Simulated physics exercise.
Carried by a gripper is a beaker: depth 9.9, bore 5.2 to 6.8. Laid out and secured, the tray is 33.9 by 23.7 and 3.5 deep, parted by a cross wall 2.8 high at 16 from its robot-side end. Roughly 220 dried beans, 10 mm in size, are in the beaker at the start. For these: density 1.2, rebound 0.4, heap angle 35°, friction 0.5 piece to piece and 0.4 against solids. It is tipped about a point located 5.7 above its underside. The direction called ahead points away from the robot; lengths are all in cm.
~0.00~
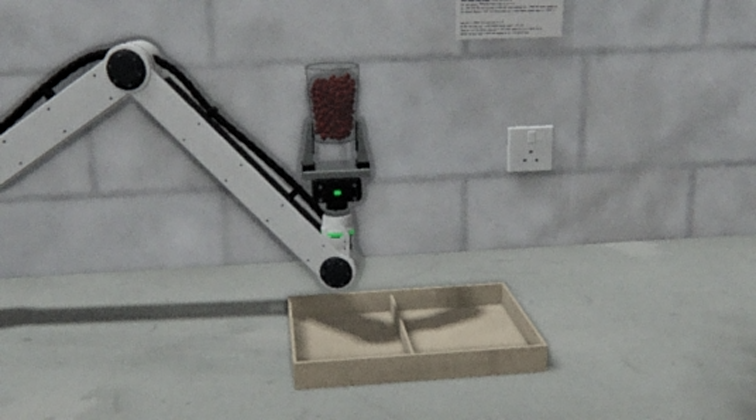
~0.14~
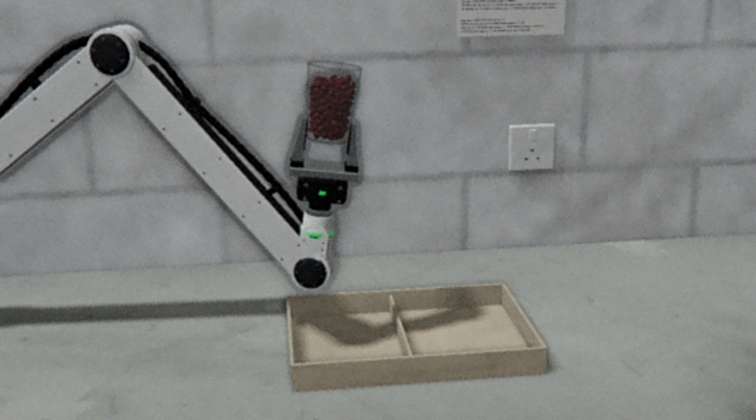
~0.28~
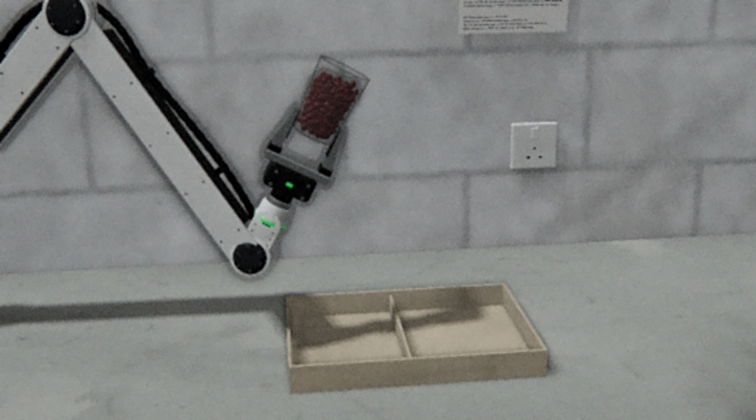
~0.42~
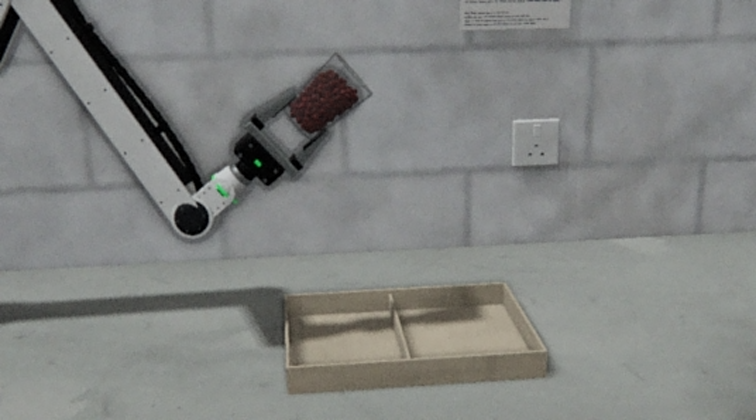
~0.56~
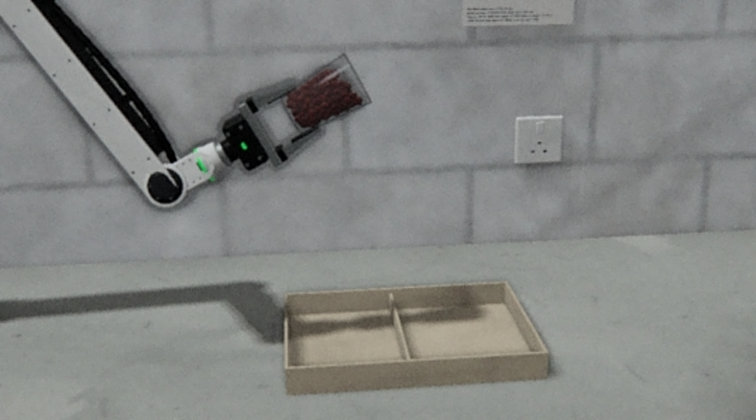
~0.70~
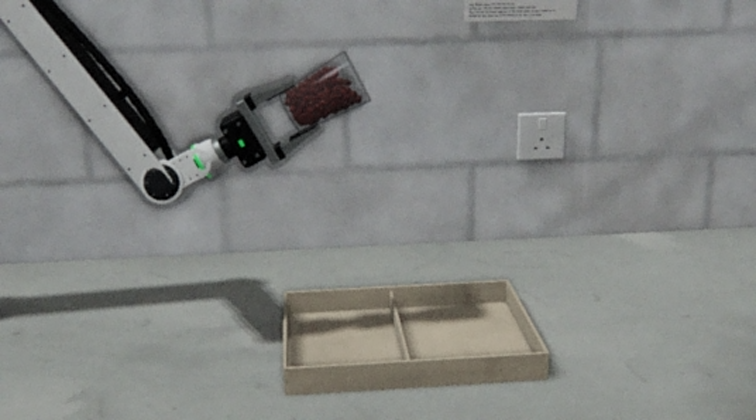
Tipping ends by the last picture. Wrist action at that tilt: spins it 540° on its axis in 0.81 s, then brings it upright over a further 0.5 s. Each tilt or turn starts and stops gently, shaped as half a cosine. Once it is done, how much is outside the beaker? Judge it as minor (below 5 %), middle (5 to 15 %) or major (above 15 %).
Minor.
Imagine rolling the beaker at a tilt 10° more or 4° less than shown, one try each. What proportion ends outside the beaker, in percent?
I'd expect some 5 per cent, then some 0 per cent.
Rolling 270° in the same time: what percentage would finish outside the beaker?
Roughly 0 percent, then.
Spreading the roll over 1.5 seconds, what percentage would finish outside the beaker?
Then roughly 0 per cent.
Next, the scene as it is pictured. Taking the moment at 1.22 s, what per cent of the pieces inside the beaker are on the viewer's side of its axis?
About 45 %.
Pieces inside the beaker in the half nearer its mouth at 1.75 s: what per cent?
Roughly 45 per cent.
By 1.22 s, tipped 63°, highest piece 40 above the table; 216 in the beaker, 1 in flight or on a rim.
By 1.75 s, tipped 34°, highest piece 39 above the table; 215 in the beaker, 1 in the far-side part, 1 in flight or on a rim.
By 2.21 s, upright, highest piece 41 above the table; 215 in the beaker, 2 in the far-side part.
By 2.91 s, upright, highest piece 41 above the table; 215 in the beaker, 2 in the far-side part.
Final count, 215 in the beaker, 2 in the far-side part. That is 1 % outside the beaker.
